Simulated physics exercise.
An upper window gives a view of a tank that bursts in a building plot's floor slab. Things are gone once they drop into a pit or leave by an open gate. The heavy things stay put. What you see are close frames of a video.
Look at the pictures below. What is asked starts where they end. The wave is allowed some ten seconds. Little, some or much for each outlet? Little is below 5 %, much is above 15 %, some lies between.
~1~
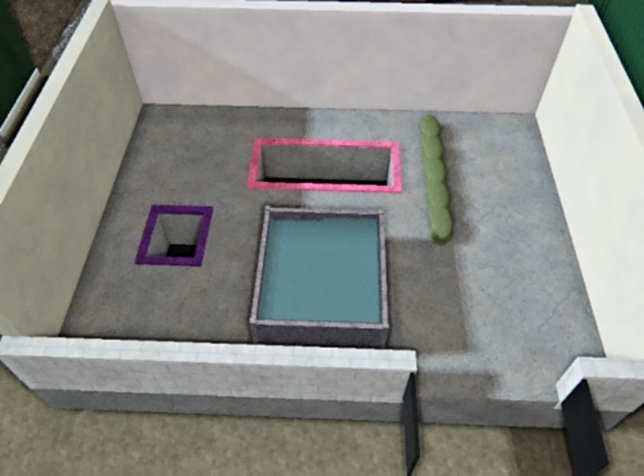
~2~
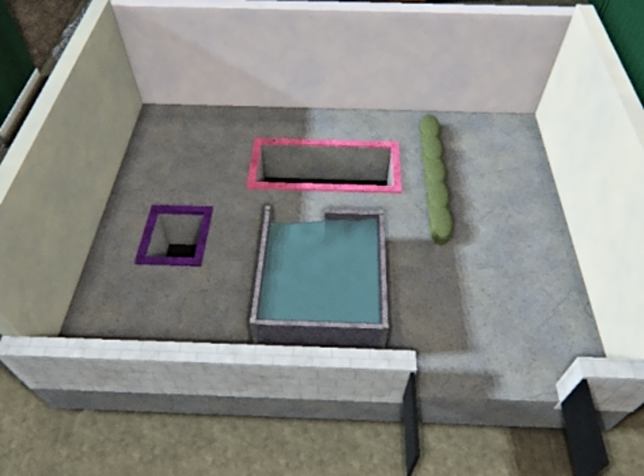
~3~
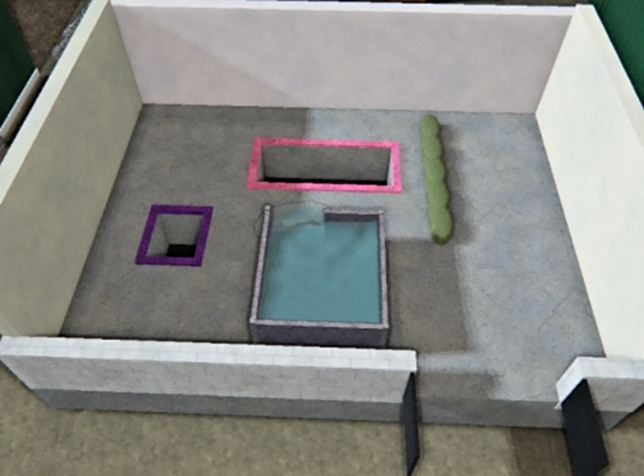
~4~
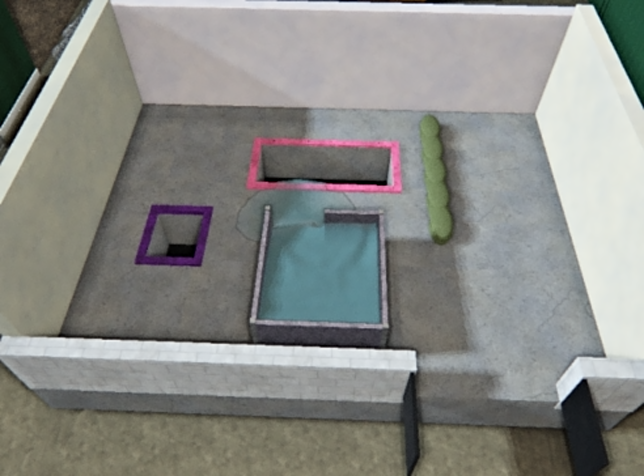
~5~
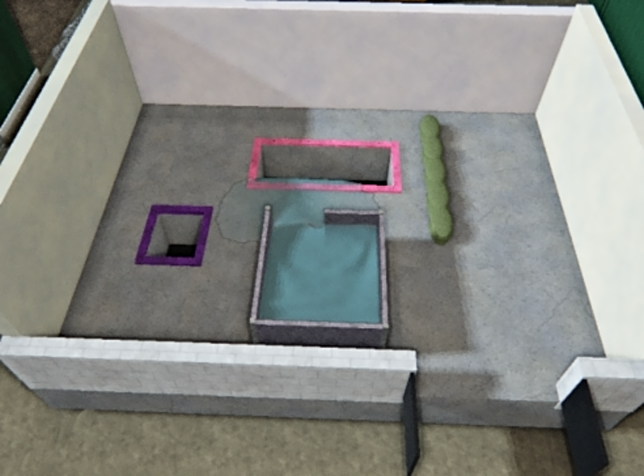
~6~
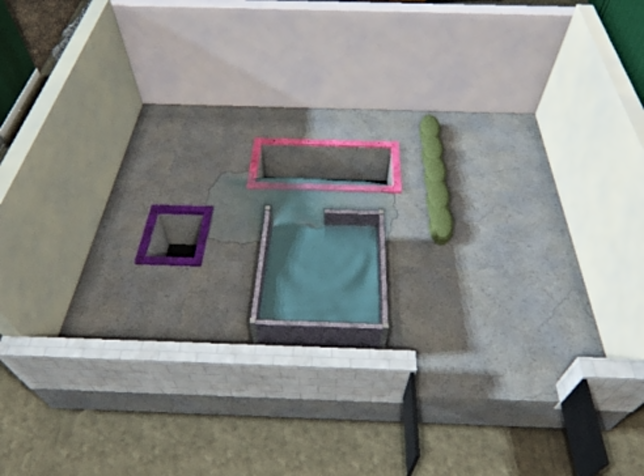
The gate gets little. The purple pit gets little. The pink pit gets much.
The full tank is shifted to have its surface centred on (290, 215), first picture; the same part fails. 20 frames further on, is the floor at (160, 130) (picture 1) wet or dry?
Soaked.
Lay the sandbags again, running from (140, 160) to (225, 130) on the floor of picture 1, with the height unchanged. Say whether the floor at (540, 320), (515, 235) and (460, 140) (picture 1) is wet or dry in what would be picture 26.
Taken one by one - unaffected; unaffected; unaffected.
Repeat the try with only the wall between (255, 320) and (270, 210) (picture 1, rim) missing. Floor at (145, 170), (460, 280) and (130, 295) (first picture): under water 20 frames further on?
In the order asked: Sodden, out of reach, sodden.
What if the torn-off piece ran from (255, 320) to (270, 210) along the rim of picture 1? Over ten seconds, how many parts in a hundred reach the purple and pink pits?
In percent: Purple 30, pink 2.
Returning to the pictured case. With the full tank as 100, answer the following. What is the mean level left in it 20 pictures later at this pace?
Near 38 in a hundred.
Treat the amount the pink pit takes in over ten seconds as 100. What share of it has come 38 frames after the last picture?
The figure is near 95 per cent.
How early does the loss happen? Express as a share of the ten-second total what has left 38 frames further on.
Share gone by then: About 95 %.
A moment on, water covers 15 % of the floor; the gate 0 %, the purple pit 0 %, the pink pit 16 %.
Next, water covers 25 % of the floor; the gate 0 %, the purple pit 0 %, the pink pit 28 %.
Then, water covers 25 % of the floor; the gate 0 %, the purple pit 0 %, the pink pit 40 %.
Later, water covers 40 % of the floor; the gate 0 %, the purple pit 0 %, the pink pit 50 %.
In the end, water covers 60 % of the floor; the gate 1 %, the purple pit 0 %, the pink pit 54 %.
